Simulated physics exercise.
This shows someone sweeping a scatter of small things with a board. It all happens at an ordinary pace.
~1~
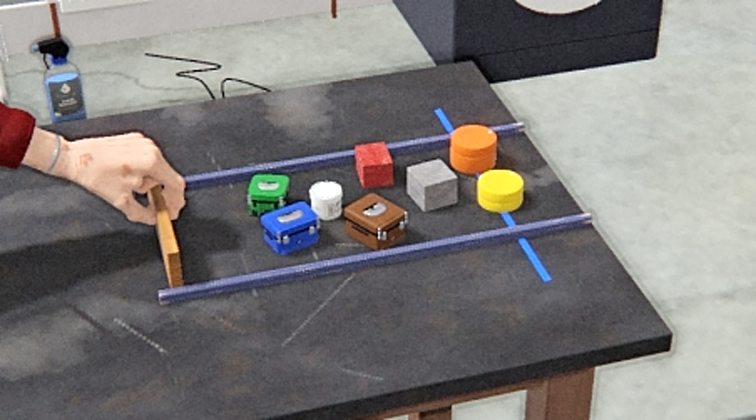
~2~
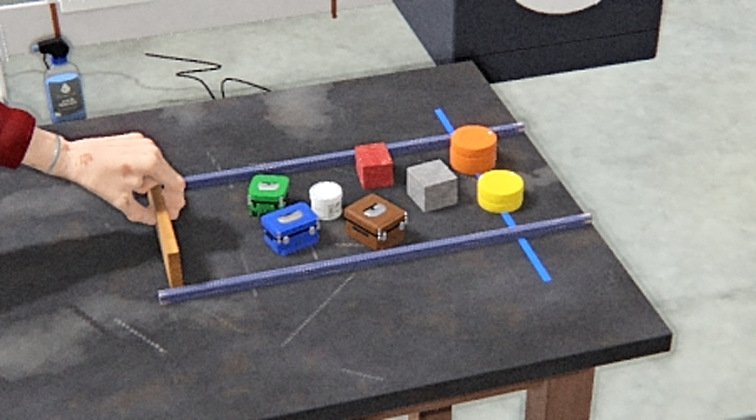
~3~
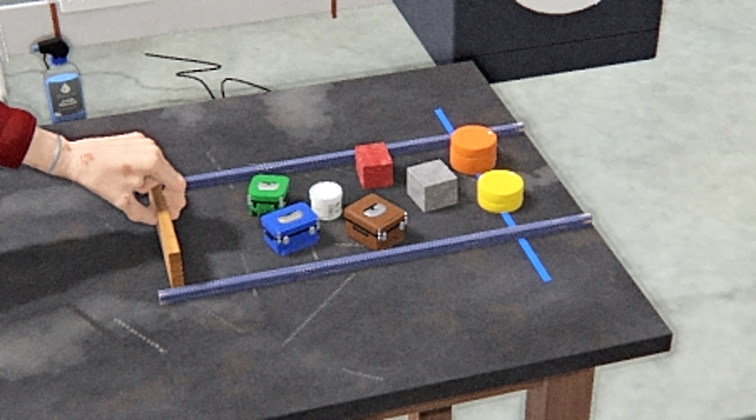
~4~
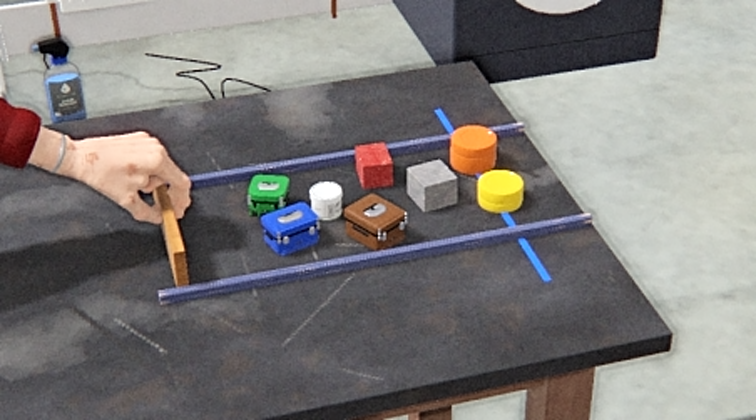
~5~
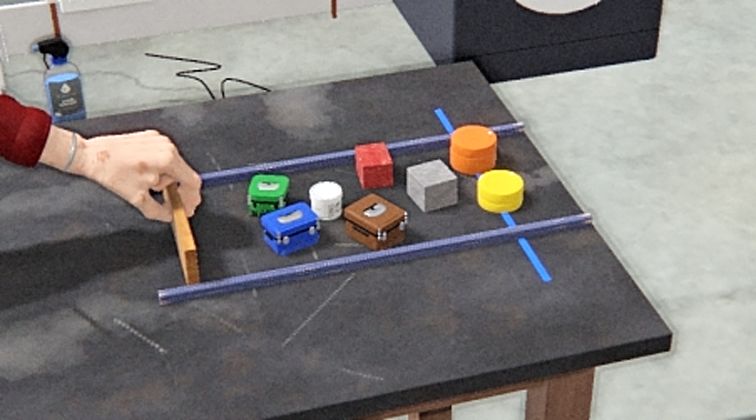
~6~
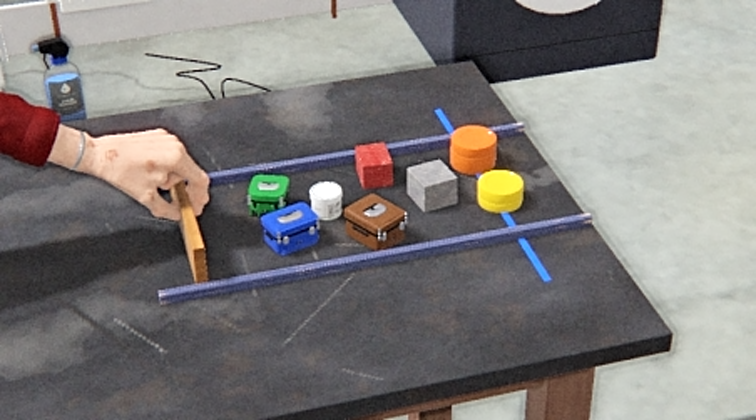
A wooden board, held upright by a hand between two rails on a dark table, slid slightly to the right, while the little cases, blocks, white pot and orange and yellow lids stayed still.
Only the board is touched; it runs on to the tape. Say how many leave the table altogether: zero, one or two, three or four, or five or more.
Here the number that fall off is one or two.
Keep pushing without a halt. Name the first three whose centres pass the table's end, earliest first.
Earliest first: The yellow lid, then the orange lid, then the brown case.
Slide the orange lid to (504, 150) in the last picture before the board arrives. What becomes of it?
It falls.
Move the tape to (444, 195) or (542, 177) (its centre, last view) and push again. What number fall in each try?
Down on the floor: 0 and 6.
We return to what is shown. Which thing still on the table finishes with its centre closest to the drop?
That is the brown case.
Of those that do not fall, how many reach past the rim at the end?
Overhanging: 1.
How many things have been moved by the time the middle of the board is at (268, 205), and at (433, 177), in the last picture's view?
By then 2, and 8.
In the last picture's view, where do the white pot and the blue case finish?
About (500, 173), and the other about (523, 193).
A little later, none off yet; yellow lid at rest near (500, 191); orange lid at rest near (473, 150); grey block at rest near (432, 186).
When it is over, the number that fall off is one or two; down, orange lid and yellow lid.
